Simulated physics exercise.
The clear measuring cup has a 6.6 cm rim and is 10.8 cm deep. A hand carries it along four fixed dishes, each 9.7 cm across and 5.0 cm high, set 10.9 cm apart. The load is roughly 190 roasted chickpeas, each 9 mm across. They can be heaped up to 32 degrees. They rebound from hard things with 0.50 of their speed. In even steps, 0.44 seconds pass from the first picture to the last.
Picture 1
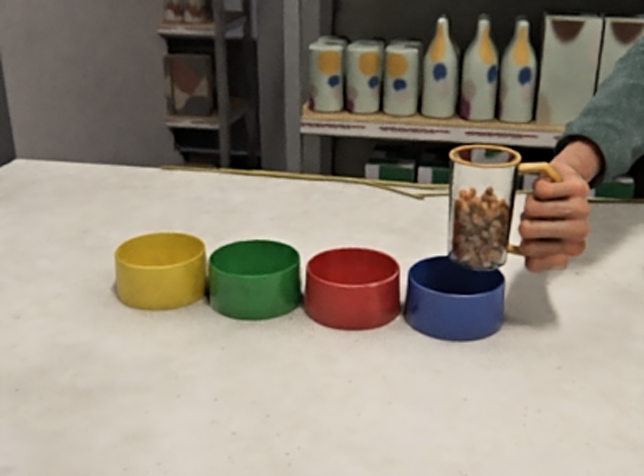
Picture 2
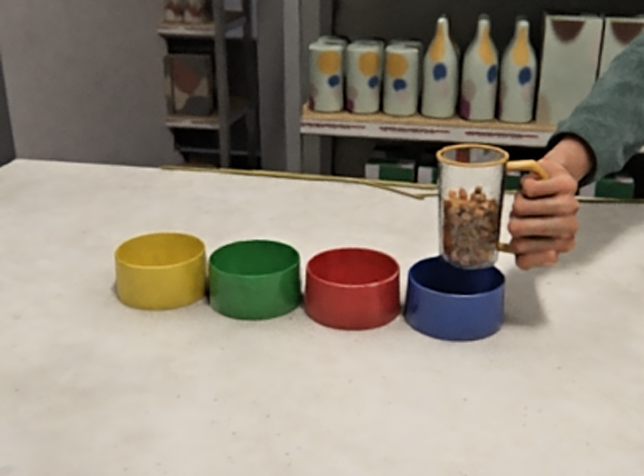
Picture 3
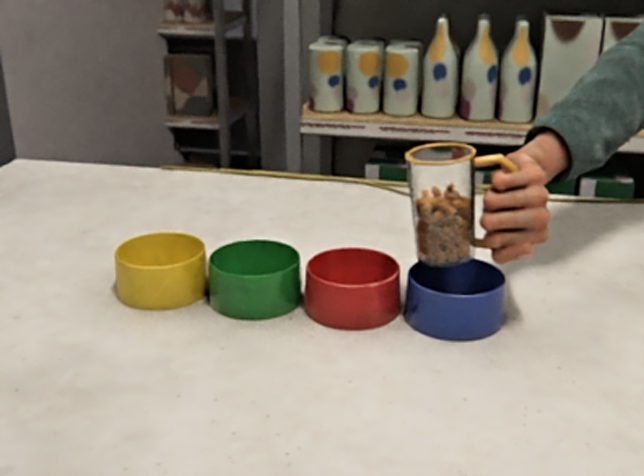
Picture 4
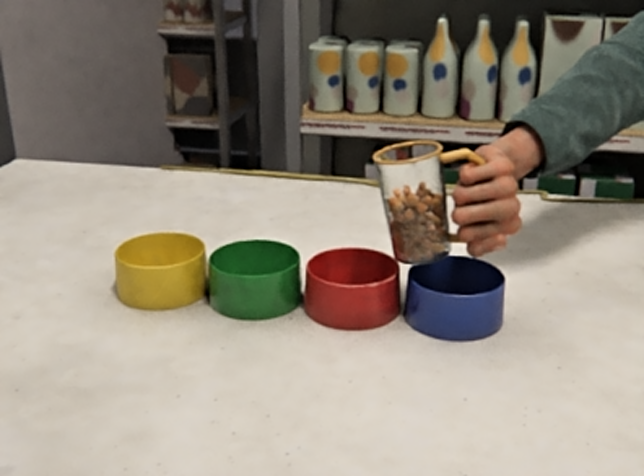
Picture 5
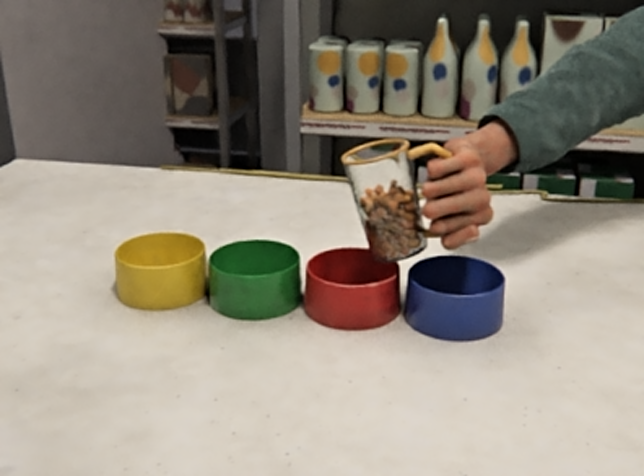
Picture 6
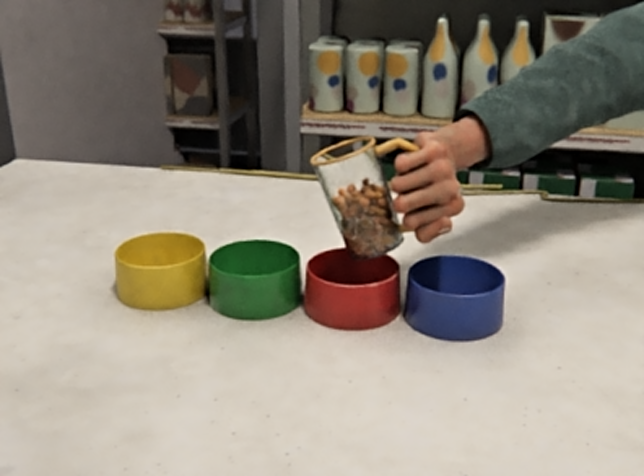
On a pale tabletop before shelves of bottles, a hand moving a clear cup of brown pieces left over coloured dishes, tilting it gradually.
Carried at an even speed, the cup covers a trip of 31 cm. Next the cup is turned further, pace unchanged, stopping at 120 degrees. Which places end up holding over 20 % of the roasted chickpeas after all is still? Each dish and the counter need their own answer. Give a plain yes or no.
Red - no, blue - no, green - no, yellow - yes, counter - no.
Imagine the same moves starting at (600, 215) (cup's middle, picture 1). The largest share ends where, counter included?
Largest amount ends at green.
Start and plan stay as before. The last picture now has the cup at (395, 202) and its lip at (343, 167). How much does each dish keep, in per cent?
Red 0, blue 0, green 0, yellow 100.
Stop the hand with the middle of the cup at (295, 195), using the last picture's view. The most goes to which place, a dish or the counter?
Result: Biggest portion at green.
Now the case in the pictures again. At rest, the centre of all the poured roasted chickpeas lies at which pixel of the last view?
When it all comes to rest, the middle is near (152, 274).
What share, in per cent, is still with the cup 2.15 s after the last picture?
20 per cent.
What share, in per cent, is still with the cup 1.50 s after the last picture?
Close to 100 % of the load.
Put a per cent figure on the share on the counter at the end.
The figure is about 0 percent.
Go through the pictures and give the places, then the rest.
The first frame shows cup at (481, 208), tilt 0 degrees, lip at (451, 154), moved 0.0 cm; middle of the pieces at (476, 224); blue dish at (456, 275); red dish at (353, 266); green dish at (255, 258); yellow dish at (161, 250).
The second frame shows cup at (470, 207), tilt 2 degrees, lip at (439, 154), moved 1.0 cm; middle of the pieces at (466, 223).
The third frame shows cup at (443, 205), tilt 6 degrees, lip at (407, 155), moved 3.8 cm; middle of the pieces at (441, 221).
The fourth frame shows cup at (415, 203), tilt 11 degrees, lip at (375, 156), moved 6.5 cm; middle of the pieces at (414, 219).
The fifth frame shows cup at (387, 202), tilt 15 degrees, lip at (344, 158), moved 9.4 cm; middle of the pieces at (388, 217).
The sixth frame shows cup at (360, 200), tilt 20 degrees, lip at (313, 160), moved 12.2 cm; middle of the pieces at (362, 215); blue dish at (456, 275); red dish at (353, 266); green dish at (255, 258); yellow dish at (161, 250).
Then, 0.90 s after the last picture, tilt 66 degrees; cup holds 100 %.
Then, 1.50 s after the last picture, tilt 97 degrees; cup holds 100 %.
Then, 2.15 s after the last picture, tilt 120 degrees; cup holds 20 %, yellow 80 %.
In the end, red 0 %, blue 0 %, green 0 %, yellow 100 %, counter 0 %.
